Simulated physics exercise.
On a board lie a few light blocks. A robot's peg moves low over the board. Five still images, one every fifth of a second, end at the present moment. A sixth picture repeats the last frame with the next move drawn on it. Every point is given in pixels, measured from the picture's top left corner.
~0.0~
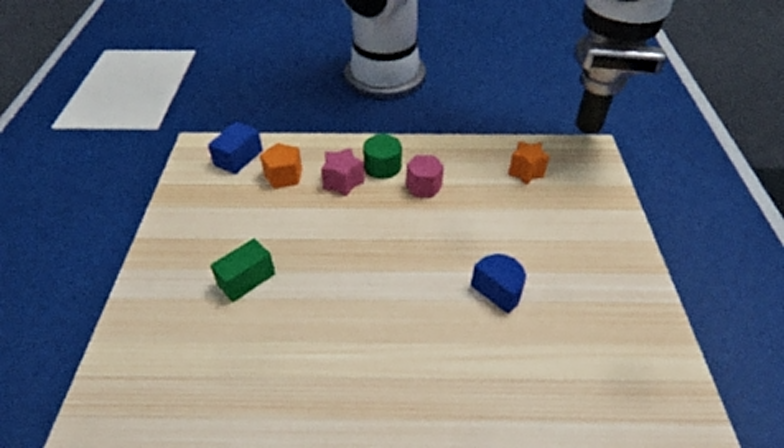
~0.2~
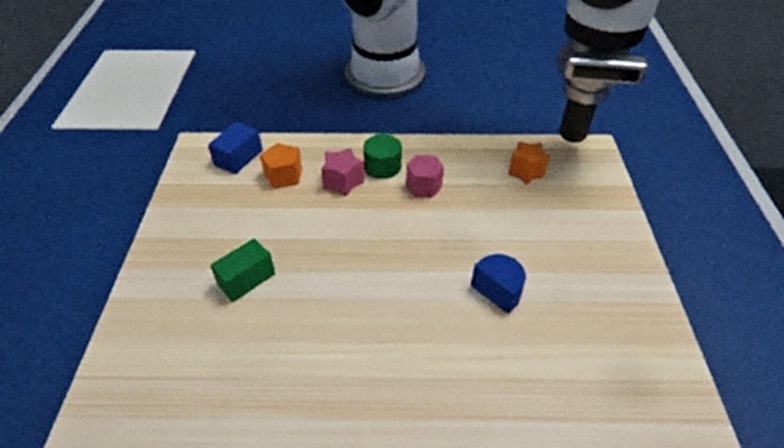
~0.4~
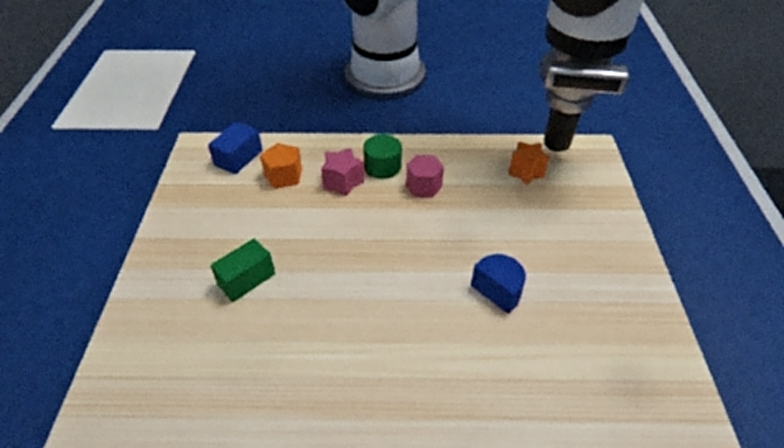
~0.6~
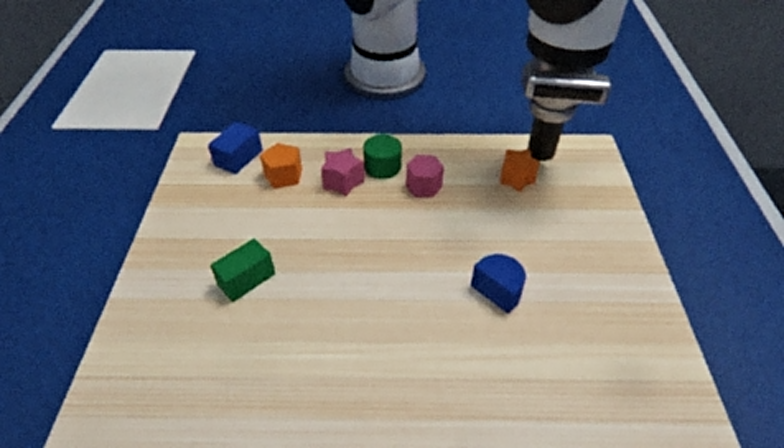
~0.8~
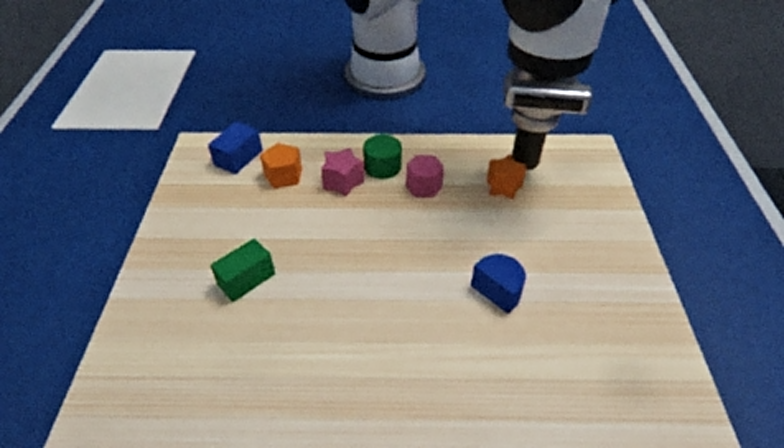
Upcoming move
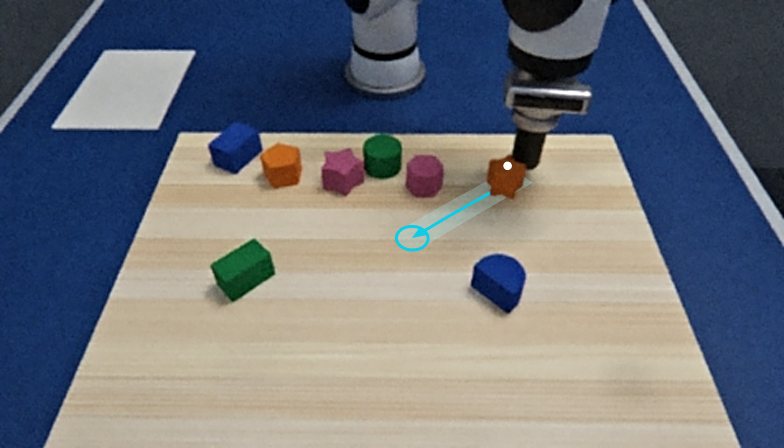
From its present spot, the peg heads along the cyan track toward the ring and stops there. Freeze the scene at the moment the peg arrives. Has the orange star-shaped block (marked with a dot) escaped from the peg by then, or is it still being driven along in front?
I predict the peg still has it in front.
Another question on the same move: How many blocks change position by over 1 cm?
Going by the path, one of them shifts by more than about 1 cm.
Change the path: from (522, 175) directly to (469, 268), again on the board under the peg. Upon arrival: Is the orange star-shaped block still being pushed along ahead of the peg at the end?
No, that is not how it ends up.
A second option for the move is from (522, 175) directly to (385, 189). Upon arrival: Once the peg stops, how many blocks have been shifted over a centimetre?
The count will be 3 or more.
Path on the board, from (522, 175) to (412, 238); the dot is on the orange star-shaped block.
On the path given first. One third of the way, peg (490, 182); orange star-shaped block (471, 186).
Two thirds of the way, peg (451, 203); orange star-shaped block (430, 208).
At the end, peg (413, 225); pink six-sided block in place; orange star-shaped block (389, 232).
